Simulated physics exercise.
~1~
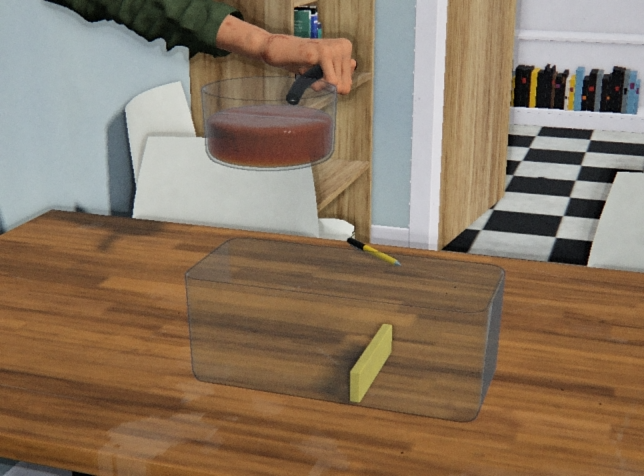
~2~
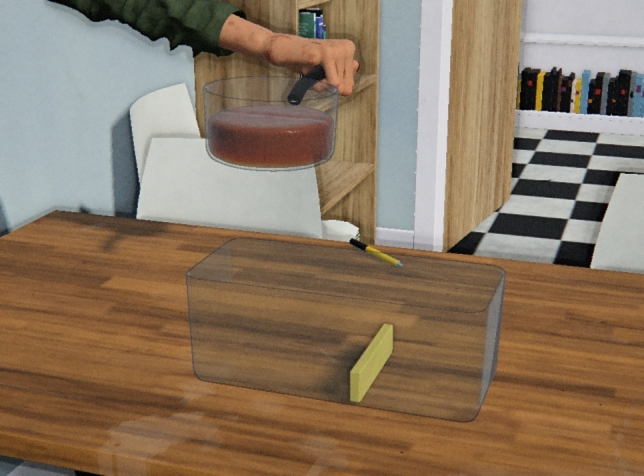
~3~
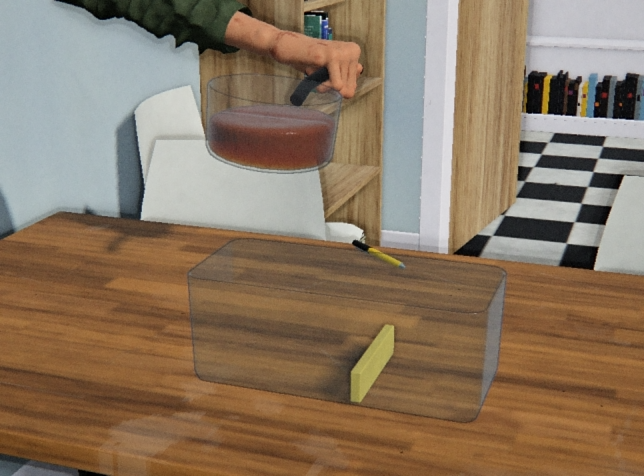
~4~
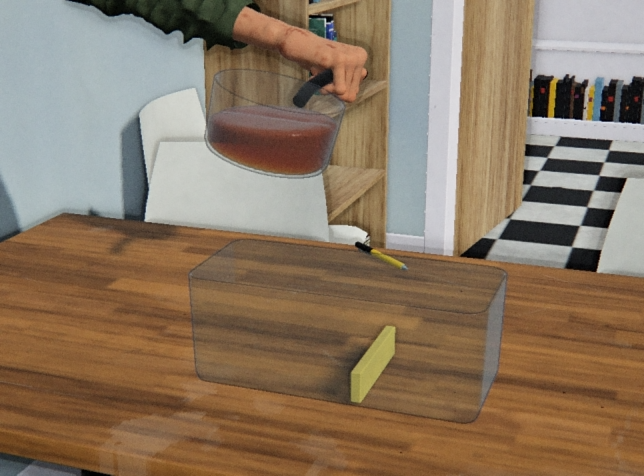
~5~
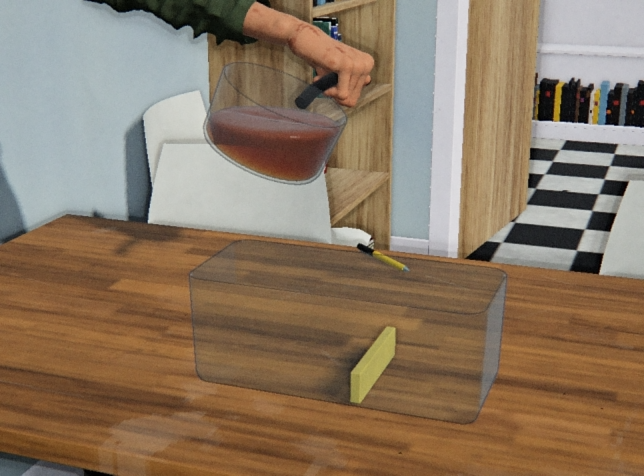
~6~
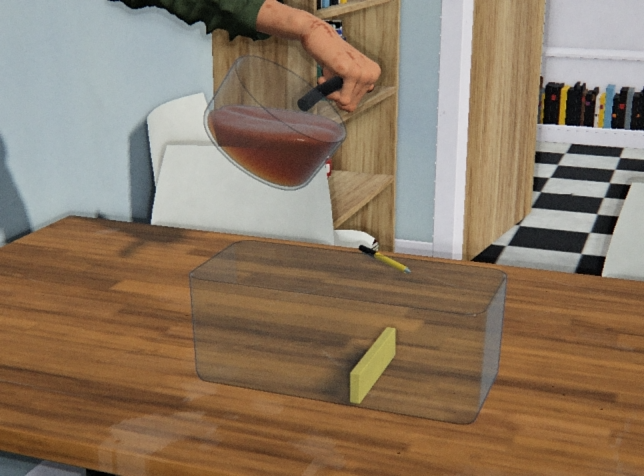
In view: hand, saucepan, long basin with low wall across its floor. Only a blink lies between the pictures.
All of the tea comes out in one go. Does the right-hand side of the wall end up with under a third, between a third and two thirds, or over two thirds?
Reaches a third, not past two thirds.
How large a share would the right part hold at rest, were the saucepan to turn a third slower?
Some 55 per cent.
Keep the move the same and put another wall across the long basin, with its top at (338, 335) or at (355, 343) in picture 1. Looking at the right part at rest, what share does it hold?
Around 70 per cent for the first, around 60 per cent for the second.
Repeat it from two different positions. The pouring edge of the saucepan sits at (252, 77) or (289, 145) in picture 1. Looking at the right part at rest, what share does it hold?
In order: Close to 15 and 15 percent.
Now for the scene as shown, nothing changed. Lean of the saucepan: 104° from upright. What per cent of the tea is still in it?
I'd reckon near 20 percent is still held at that tilt.
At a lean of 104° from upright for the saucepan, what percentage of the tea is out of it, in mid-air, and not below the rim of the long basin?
That comes to near 45 percent.
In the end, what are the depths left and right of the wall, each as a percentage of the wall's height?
On the left it is 30 per cent, on the right 40.
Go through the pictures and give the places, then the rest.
The first frame shows tilt 0°; pouring edge (333, 94); surface from (213, 112) to (331, 121); the long basin's rim runs from (208, 257) to (496, 291); the wall's top is at (372, 348).
The second frame shows tilt 2°; pouring edge (334, 96); surface from (215, 112) to (332, 121).
The third frame shows tilt 6°; pouring edge (337, 102); surface from (217, 112) to (334, 123).
The fourth frame shows tilt 14°; pouring edge (341, 113); surface from (218, 112) to (336, 125).
The fifth frame shows tilt 24°; pouring edge (342, 127); surface from (218, 111) to (339, 129).
The sixth frame shows tilt 36°; pouring edge (340, 142); surface from (217, 109) to (343, 133).
A moment on, the saucepan is tipped right over and 22 per cent is still to pour, 5 is left of the wall and 27 right of it.
Next, the saucepan is tipped right over and 1 per cent is still to pour, 45 is left of the wall and 46 right of it.
Then the saucepan is tipped right over and 0 per cent is still to pour, 53 is left of the wall and 45 right of it.
Later the saucepan is tipped right over and 0 per cent is still to pour, 53 is left of the wall and 46 right of it.
Finally, 53 per cent lies left of the wall, 46 right of it and 2 outside.
